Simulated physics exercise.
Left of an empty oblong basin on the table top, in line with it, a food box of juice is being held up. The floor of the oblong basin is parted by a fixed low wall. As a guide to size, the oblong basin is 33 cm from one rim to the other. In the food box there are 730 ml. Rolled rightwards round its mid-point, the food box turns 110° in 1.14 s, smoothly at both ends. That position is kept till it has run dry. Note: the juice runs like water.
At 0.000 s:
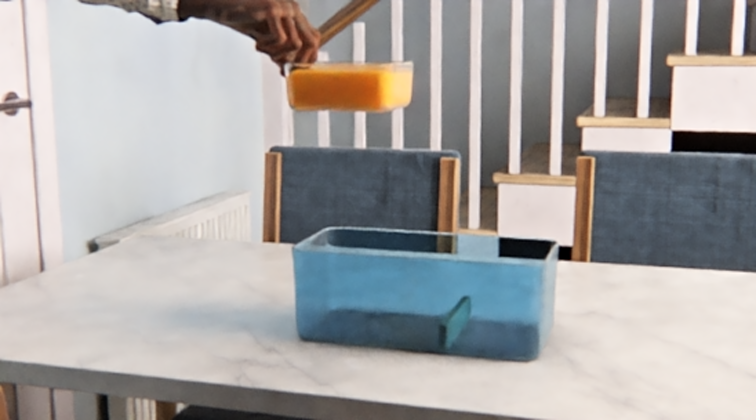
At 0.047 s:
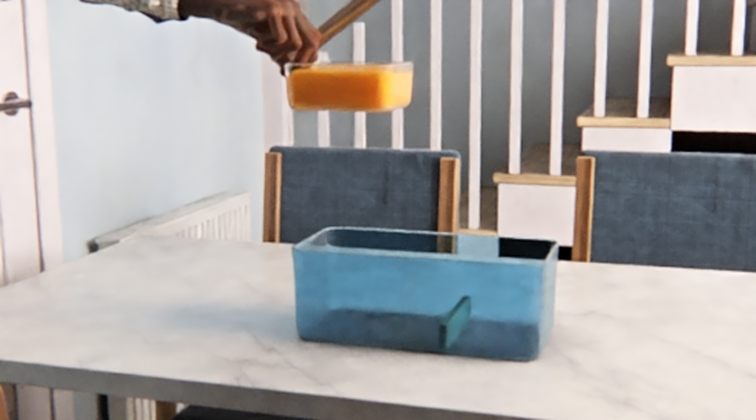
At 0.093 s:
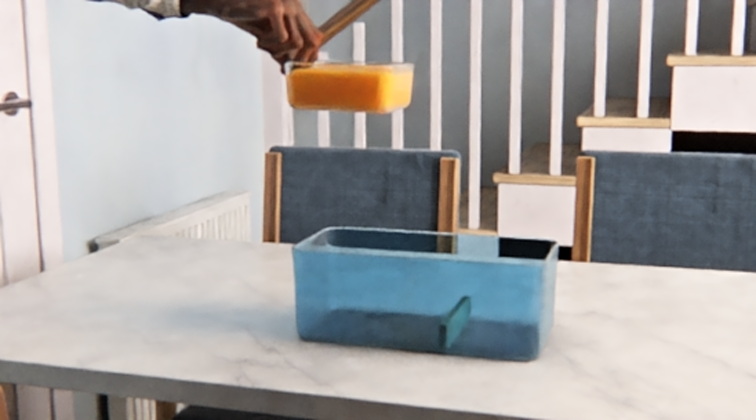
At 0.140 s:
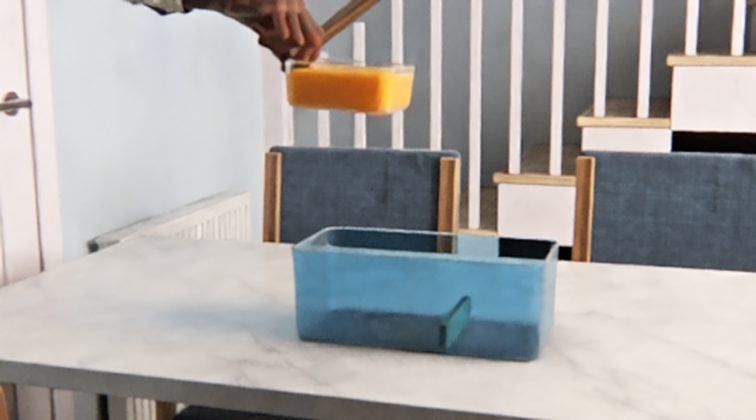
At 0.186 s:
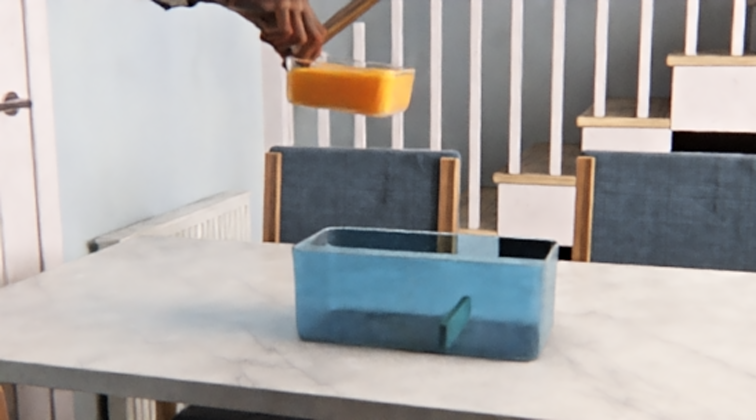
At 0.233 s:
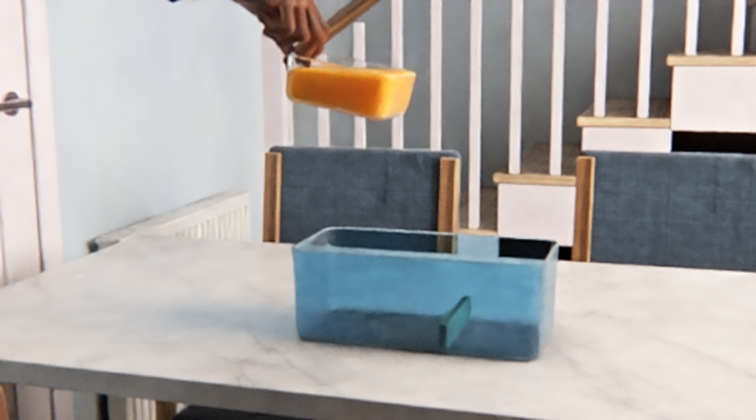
In a bright room with pale blue walls, a white door and a white-balustered staircase, a still camera looks across a marble-patterned table backed by two blue-grey chairs. An empty blue see-through basin with a small green upright piece inside sits on the table, while above it a hand holds a clear box of orange juice. The box stays nearly level, then tilts slightly rightwards as the hand shifts a little.
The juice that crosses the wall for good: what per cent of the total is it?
It is about 56 per cent of the total.
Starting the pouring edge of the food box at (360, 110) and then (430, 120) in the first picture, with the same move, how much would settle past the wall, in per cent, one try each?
I'd say 15 percent on the first go, 65 percent on the next.
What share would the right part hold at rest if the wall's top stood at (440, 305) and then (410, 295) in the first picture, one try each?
The first gives near 70 per cent and the second near 75 per cent.
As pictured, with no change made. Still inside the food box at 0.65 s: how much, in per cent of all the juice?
I reckon about 30 in a hundred is still held.
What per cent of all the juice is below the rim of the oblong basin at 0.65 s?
Roughly 18 percent.
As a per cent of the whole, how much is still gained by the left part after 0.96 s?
About 12 percent.
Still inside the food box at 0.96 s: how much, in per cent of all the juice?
What remains is about 4 percent of it all.
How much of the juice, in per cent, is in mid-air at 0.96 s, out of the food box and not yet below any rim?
In-air share: About 8 %.
By 0.65 s the tilt is 68° and 30 per cent is still to pour, 2 is left of the wall and 15 right of it.
By 0.96 s the tilt is 104° and 4 per cent is still to pour, 24 is left of the wall and 59 right of it.
By 1.29 s the tilt is 110° and 0 per cent is still to pour, 37 is left of the wall and 56 right of it.
By 1.64 s the tilt is 110° and 0 per cent is still to pour, 36 is left of the wall and 56 right of it.
At rest 37 per cent lies left of the wall, 56 right of it and 7 outside.
